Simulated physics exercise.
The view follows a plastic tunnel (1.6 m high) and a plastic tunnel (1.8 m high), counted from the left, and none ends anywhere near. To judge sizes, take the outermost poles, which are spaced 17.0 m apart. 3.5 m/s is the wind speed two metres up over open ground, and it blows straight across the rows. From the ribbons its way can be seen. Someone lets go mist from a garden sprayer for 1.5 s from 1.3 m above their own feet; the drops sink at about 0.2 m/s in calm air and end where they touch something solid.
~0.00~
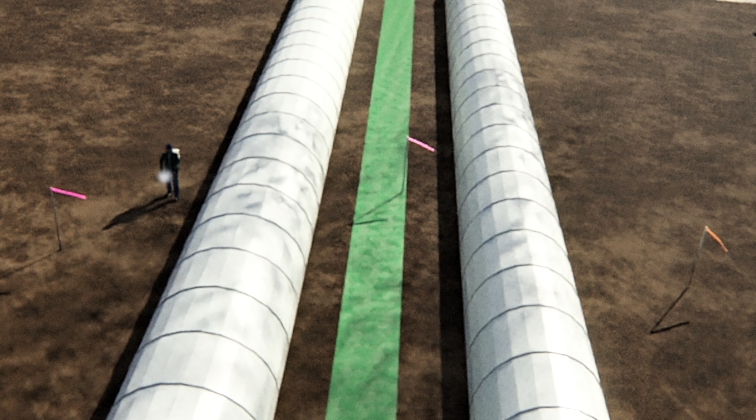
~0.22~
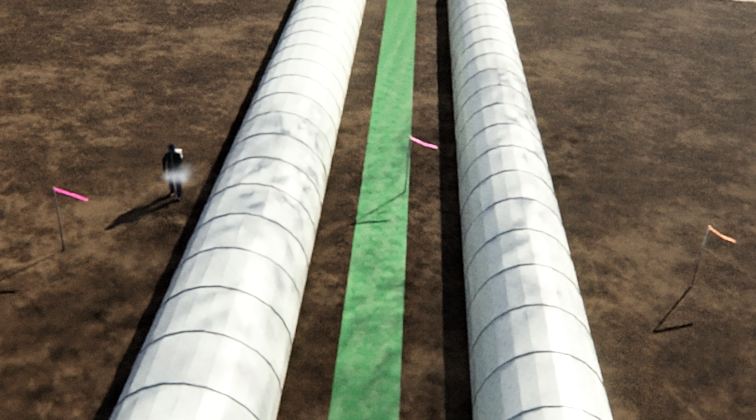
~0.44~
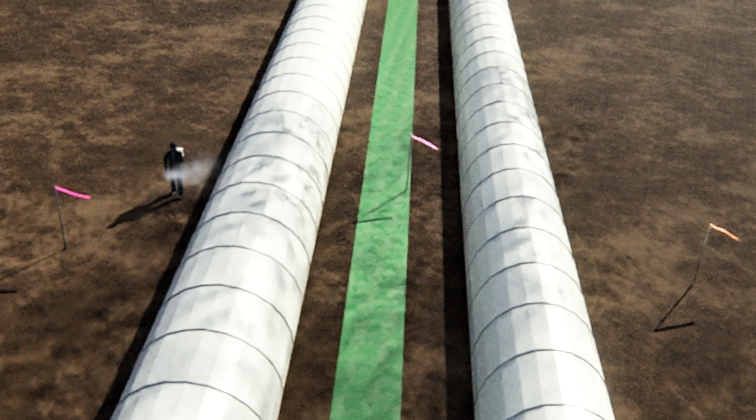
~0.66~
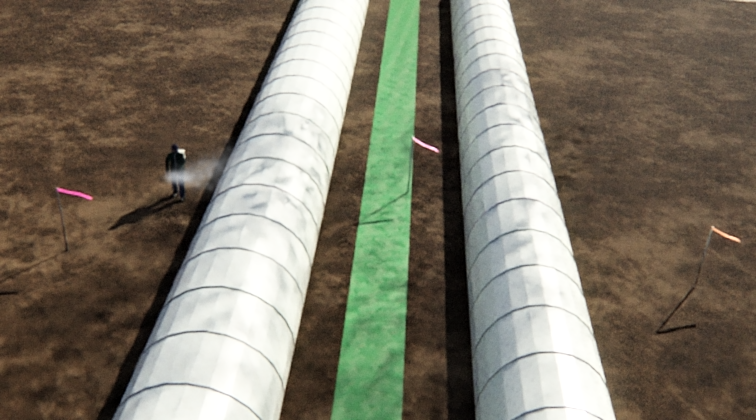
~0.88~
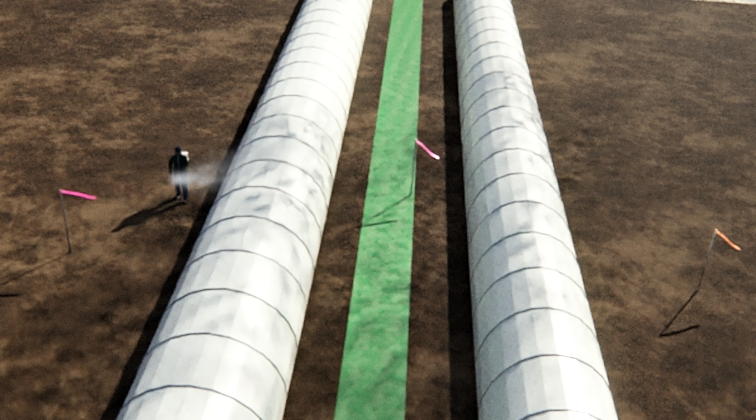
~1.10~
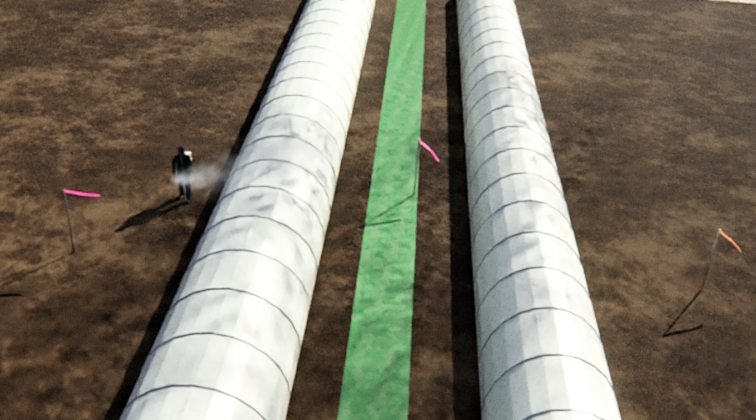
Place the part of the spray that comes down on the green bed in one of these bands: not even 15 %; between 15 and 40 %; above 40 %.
It is under 15 %.
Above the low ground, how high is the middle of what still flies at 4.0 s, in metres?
About 2.2 m high.
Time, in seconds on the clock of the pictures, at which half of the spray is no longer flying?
That should be around 10.0 seconds.
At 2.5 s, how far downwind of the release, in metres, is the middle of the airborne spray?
About 5.0 m.
After 2.5 s, 88 % is in the air or yet to come; 0 % lies on the green bed; the middle of what still flies is 2.2 m above the low ground, near (351, 163).
After 4.0 s, 82 % is in the air or yet to come; 0 % lies on the green bed; the middle of what still flies is 2.2 m above the low ground, near (495, 173).
After 8.0 s, 64 % is in the air or yet to come; 2 % lies on the green bed.
After 20.0 s, 3 % is in the air or yet to come; 5 % lies on the green bed.
After 45.0 s, 0 % is in the air or yet to come; 5 % lies on the green bed.
